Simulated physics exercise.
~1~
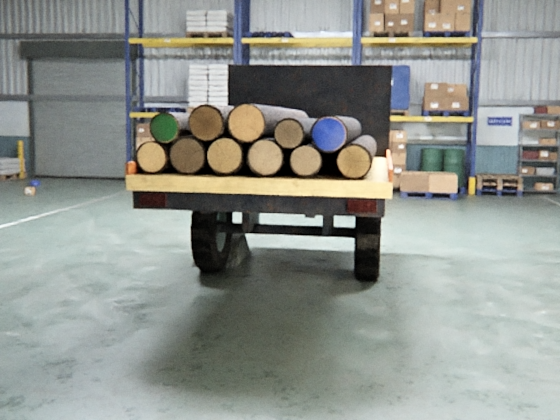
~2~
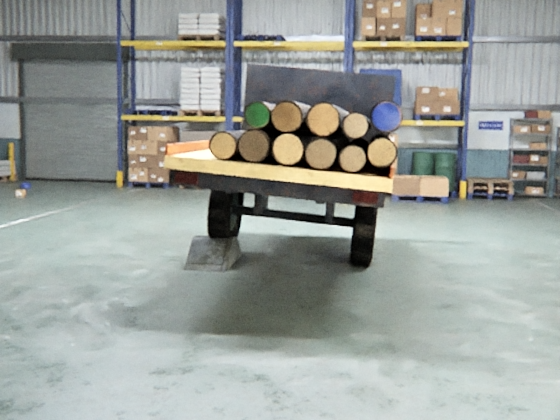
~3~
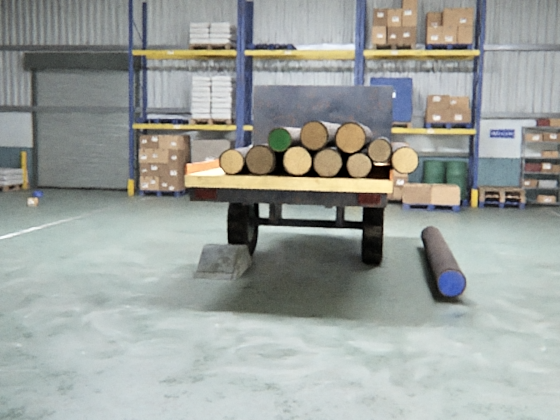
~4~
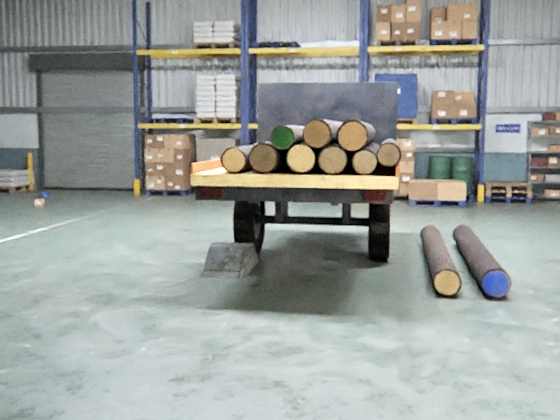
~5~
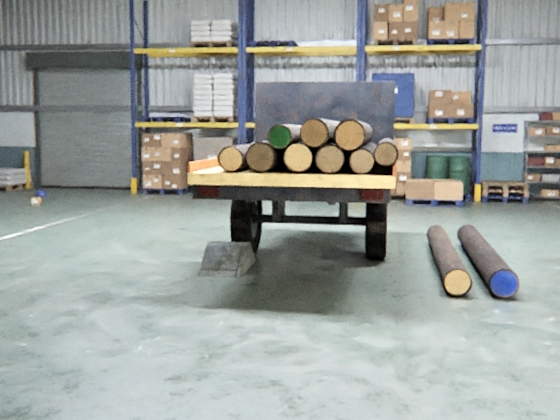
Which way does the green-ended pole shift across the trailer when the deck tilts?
It shifts to the right, moving away from the left side of the deck while staying on the trailer.
